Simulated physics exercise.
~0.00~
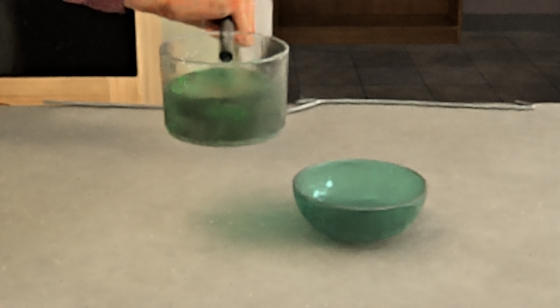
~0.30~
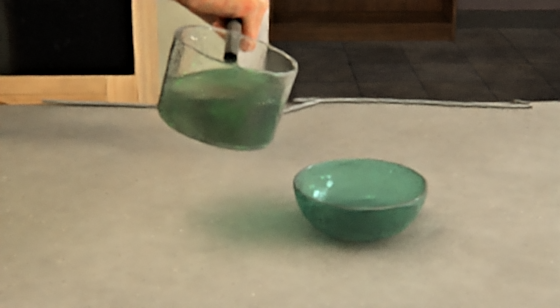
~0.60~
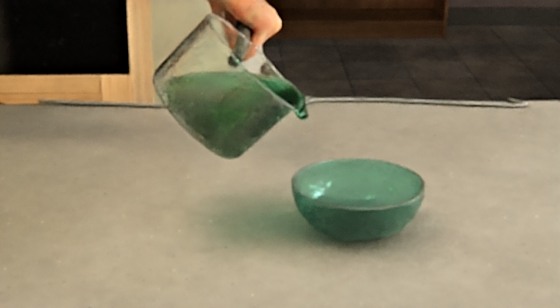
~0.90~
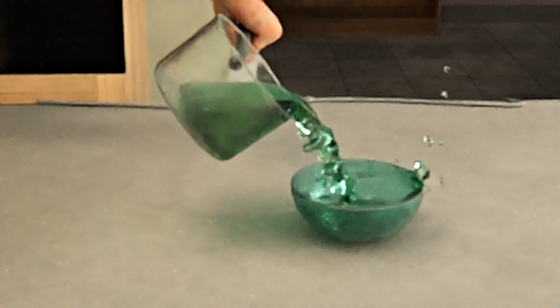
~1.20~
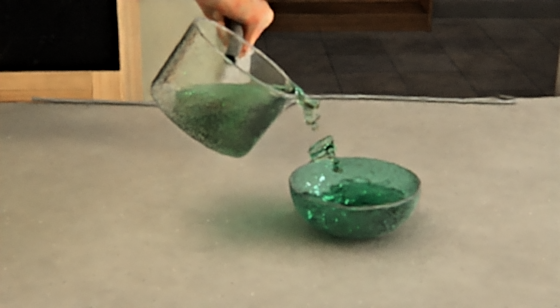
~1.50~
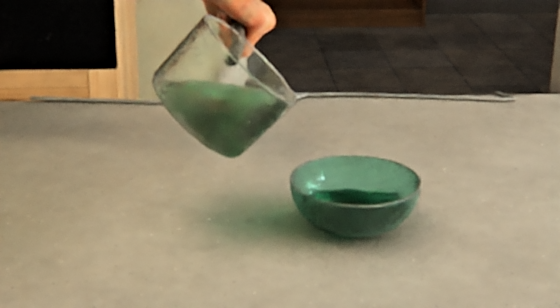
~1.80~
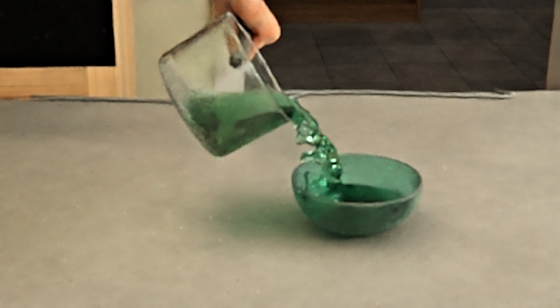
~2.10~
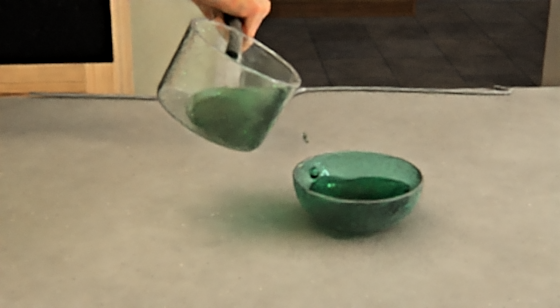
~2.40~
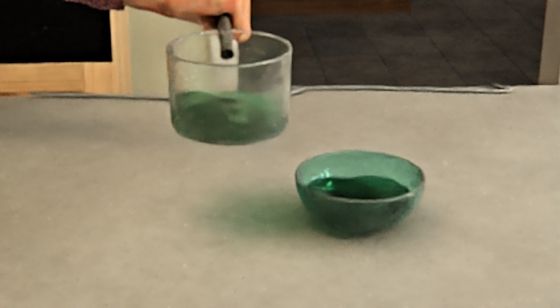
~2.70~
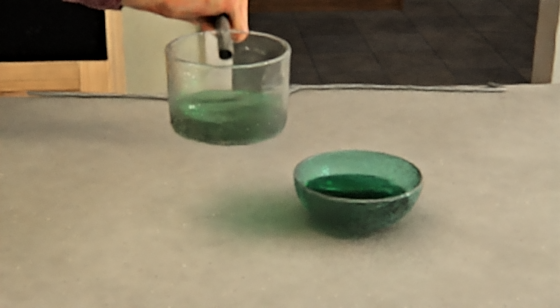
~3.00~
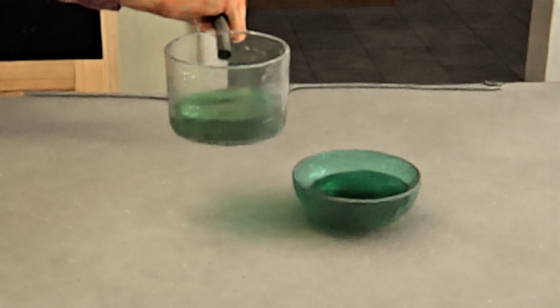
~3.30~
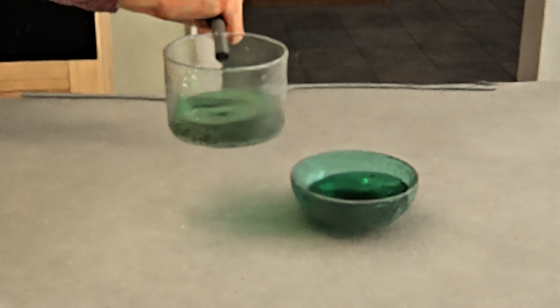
A hand tilting a clear pot twice to pour green liquid into a glass bowl, then levelling it with some left inside.
